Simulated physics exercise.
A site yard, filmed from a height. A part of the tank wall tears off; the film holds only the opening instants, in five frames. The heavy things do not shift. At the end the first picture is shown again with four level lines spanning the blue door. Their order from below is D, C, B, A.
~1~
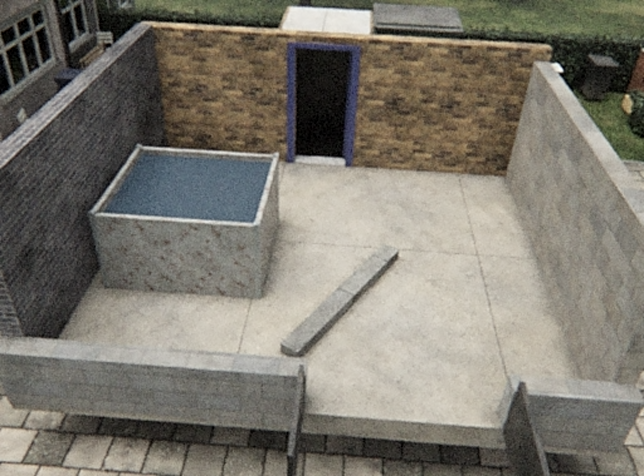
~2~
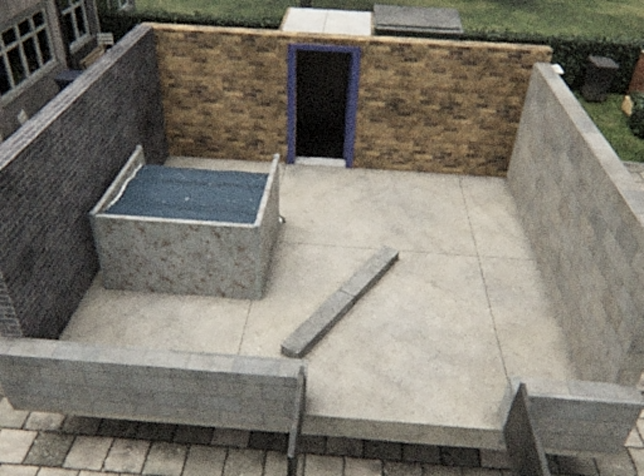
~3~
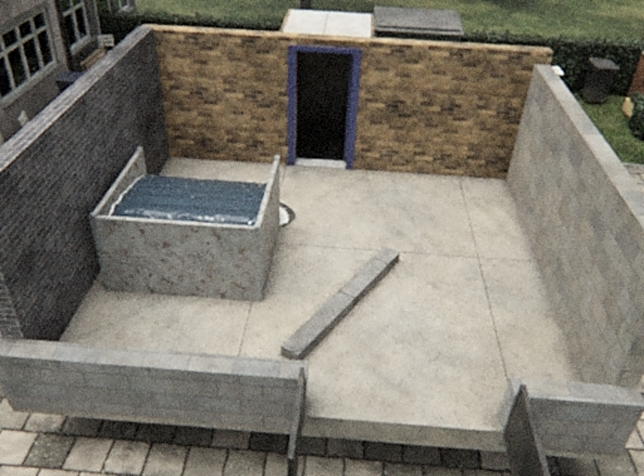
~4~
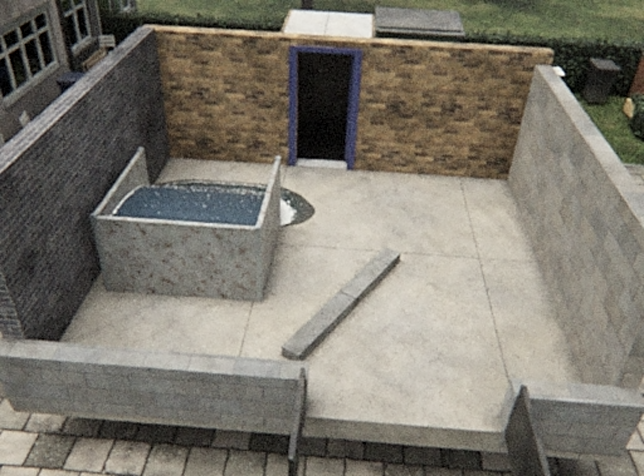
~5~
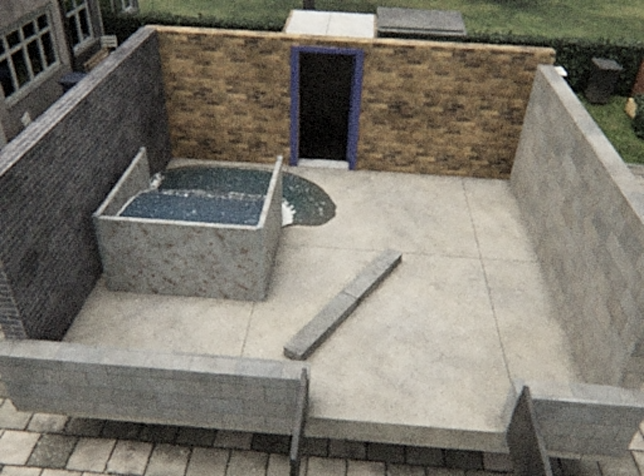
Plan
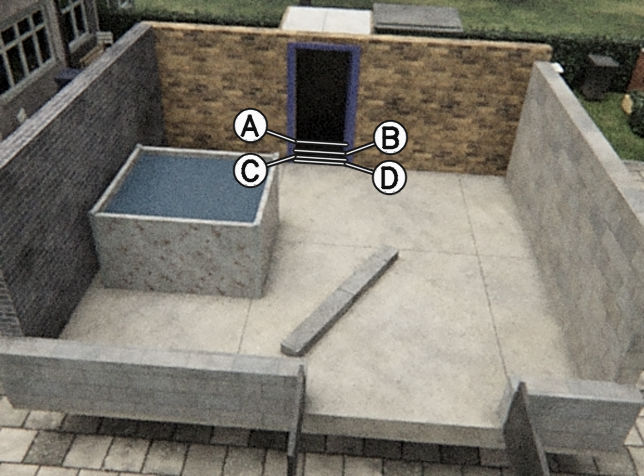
Water pouring out the open back of a grey tank and spreading rightward across a walled yard's pale floor near a blue-framed doorway.
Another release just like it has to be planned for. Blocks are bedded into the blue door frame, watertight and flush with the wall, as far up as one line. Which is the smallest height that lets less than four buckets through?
Choose A.
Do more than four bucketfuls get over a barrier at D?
Yes, it does.
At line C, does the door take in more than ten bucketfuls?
Yes, it does.
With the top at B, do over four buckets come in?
Yes.
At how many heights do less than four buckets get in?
One.
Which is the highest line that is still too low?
B it is.
On the marked copy, A at (320, 142); B at (320, 152); C at (320, 158); D at (320, 162); from the bottom up D, C, B, A.
For line A, a splash gets over, under a bucket.
For line B, about 8 bucketfuls get in.
For line C, some 20 bucketfuls get in.
For line D, dozens of bucketfuls pour in.
